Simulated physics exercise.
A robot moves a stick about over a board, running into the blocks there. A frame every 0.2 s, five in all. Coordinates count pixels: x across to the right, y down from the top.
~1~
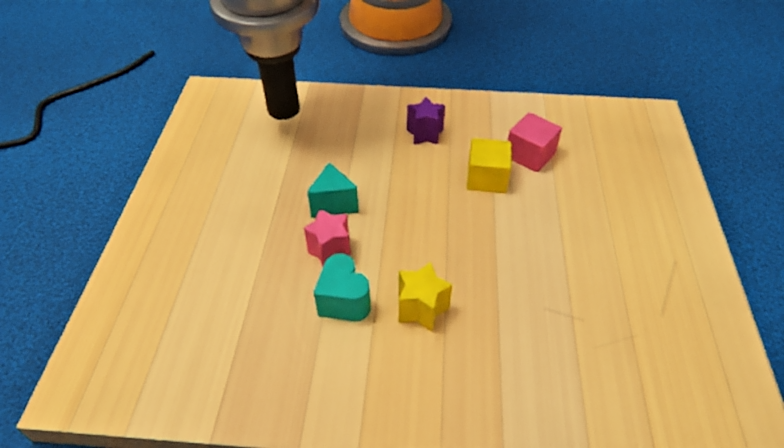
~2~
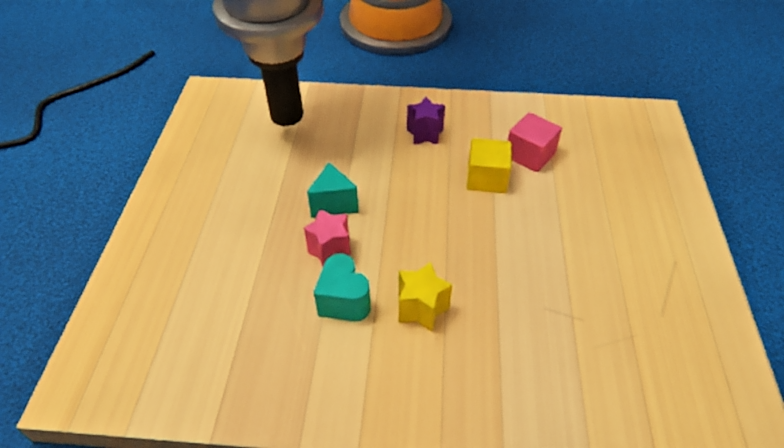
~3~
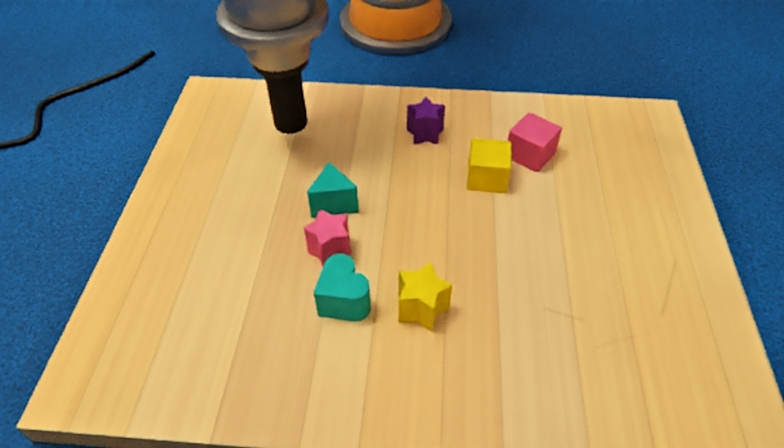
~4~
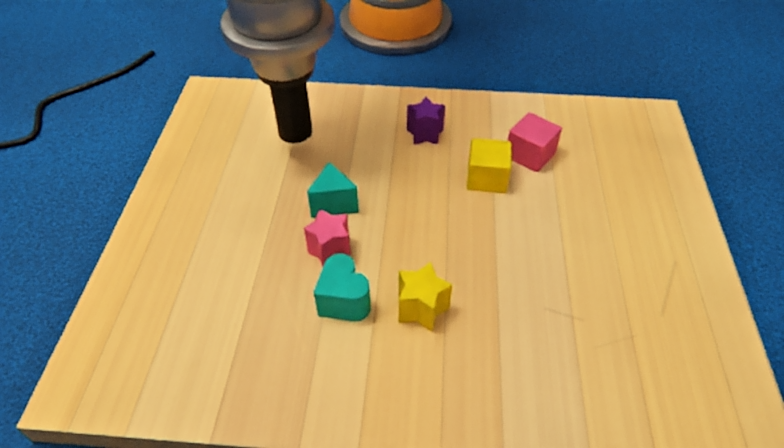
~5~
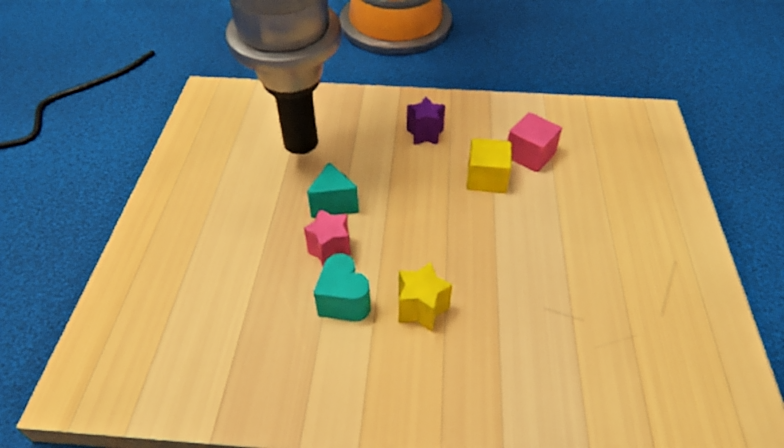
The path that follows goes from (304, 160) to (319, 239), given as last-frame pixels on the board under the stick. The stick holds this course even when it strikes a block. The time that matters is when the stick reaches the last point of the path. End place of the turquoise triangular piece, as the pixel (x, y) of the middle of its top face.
My estimate: (348, 194).
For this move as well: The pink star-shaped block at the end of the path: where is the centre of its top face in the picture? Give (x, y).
It should be at (335, 244) by then.
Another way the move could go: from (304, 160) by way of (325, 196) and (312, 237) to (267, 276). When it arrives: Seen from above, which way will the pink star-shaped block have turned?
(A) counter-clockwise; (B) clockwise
It's A.
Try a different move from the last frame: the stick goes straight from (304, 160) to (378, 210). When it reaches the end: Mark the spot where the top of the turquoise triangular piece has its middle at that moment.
The middle of its top is at (351, 203).
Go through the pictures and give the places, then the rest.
The first frame shows stick tip (284, 110); block tops, pink star-shaped block (328, 226); turquoise triangular piece (331, 180); turquoise heart-shaped block (341, 278).
The second frame shows stick (287, 116); blocks unchanged.
The third frame shows stick (291, 123); blocks unchanged.
The fourth frame shows stick (296, 132); blocks unchanged.
The fifth frame shows stick (301, 143); pink star-shaped block (328, 226); turquoise triangular piece (331, 180); turquoise heart-shaped block (341, 278).
What follows on the original path. One third of the way, stick (305, 168); nothing pushed yet.
Two thirds of the way, stick (310, 195); turquoise triangular piece (343, 190), turned 20° anticlockwise.
At the end, stick (317, 223); pink star-shaped block (335, 244); turquoise triangular piece (348, 194), turned 35° anticlockwise; turquoise heart-shaped block (344, 285).
